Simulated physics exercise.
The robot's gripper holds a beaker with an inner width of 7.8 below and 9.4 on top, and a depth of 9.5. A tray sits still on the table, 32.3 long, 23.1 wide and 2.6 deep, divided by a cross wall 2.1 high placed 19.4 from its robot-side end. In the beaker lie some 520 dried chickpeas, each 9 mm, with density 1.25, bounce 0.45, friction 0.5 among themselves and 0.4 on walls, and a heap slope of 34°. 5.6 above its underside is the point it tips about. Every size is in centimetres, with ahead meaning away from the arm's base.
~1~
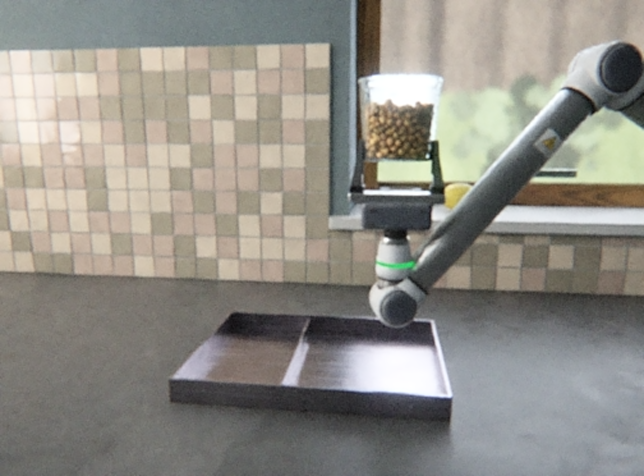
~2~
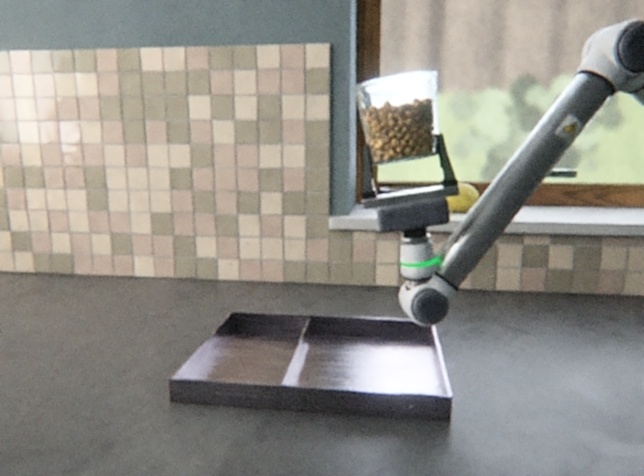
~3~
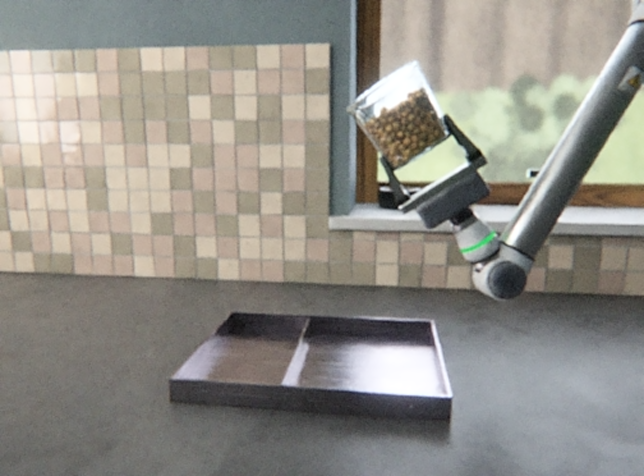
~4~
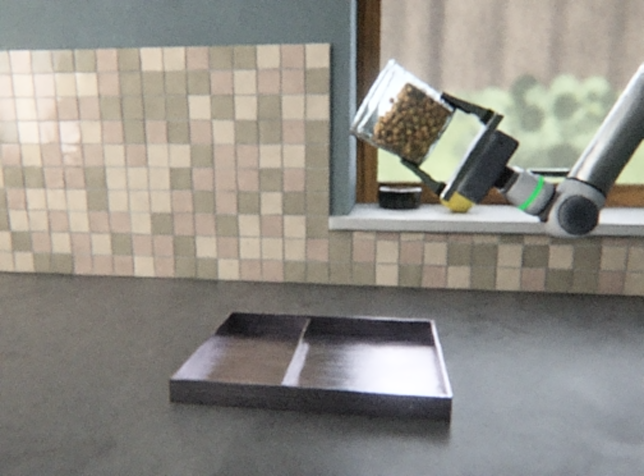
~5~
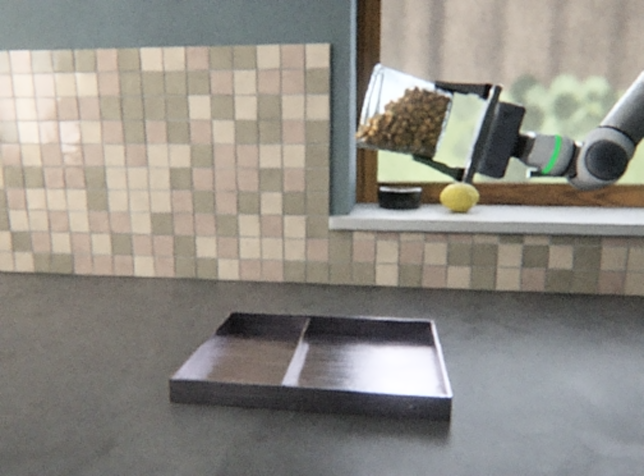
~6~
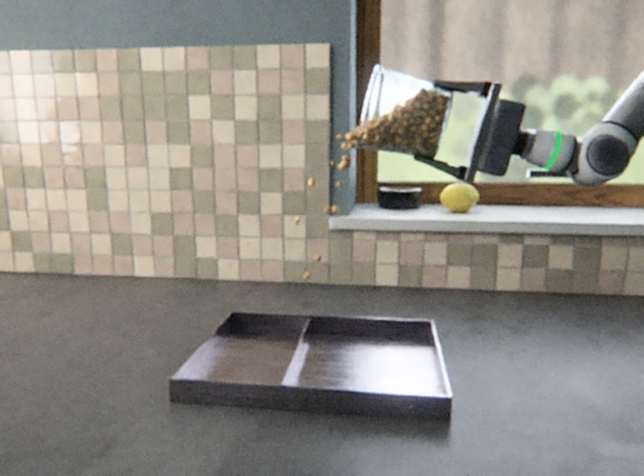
A robot arm tilts a clear beaker leftward above a tray until some chickpeas spill out.
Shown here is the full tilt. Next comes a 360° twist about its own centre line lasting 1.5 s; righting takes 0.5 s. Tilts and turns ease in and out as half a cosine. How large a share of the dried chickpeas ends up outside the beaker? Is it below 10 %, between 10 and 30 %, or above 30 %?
It is above 30 %.
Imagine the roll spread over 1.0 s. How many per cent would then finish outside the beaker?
Then roughly 35 per cent.
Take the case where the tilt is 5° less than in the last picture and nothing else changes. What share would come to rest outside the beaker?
It would come to roughly 25 percent.
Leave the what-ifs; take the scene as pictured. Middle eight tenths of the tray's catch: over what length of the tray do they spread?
20 cm.
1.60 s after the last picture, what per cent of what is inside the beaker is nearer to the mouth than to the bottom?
35 %, roughly.
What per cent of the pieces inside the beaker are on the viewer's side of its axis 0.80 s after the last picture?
About 70 %.
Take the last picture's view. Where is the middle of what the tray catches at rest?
About (313, 364).
Then, 0.80 s on, tipped 77°, highest piece 37 above the table; 420 in the beaker, 50 in the robot-side part, 15 in the far-side part, 37 in flight or on a rim.
Then, 1.60 s on, tipped 70°, highest piece 35 above the table; 316 in the beaker, 148 in the robot-side part, 46 in the far-side part, 3 on the table or floor, 9 in flight or on a rim.
Then, 2.20 s on, upright, highest piece 36 above the table; 315 in the beaker, 155 in the robot-side part, 49 in the far-side part, 3 on the table or floor.
Then, 2.90 s on, upright, highest piece 36 above the table; 315 in the beaker, 155 in the robot-side part, 49 in the far-side part, 3 on the table or floor.
In the end, 315 in the beaker, 155 in the robot-side part, 49 in the far-side part, 3 on the table or floor. That is 40 % outside the beaker.
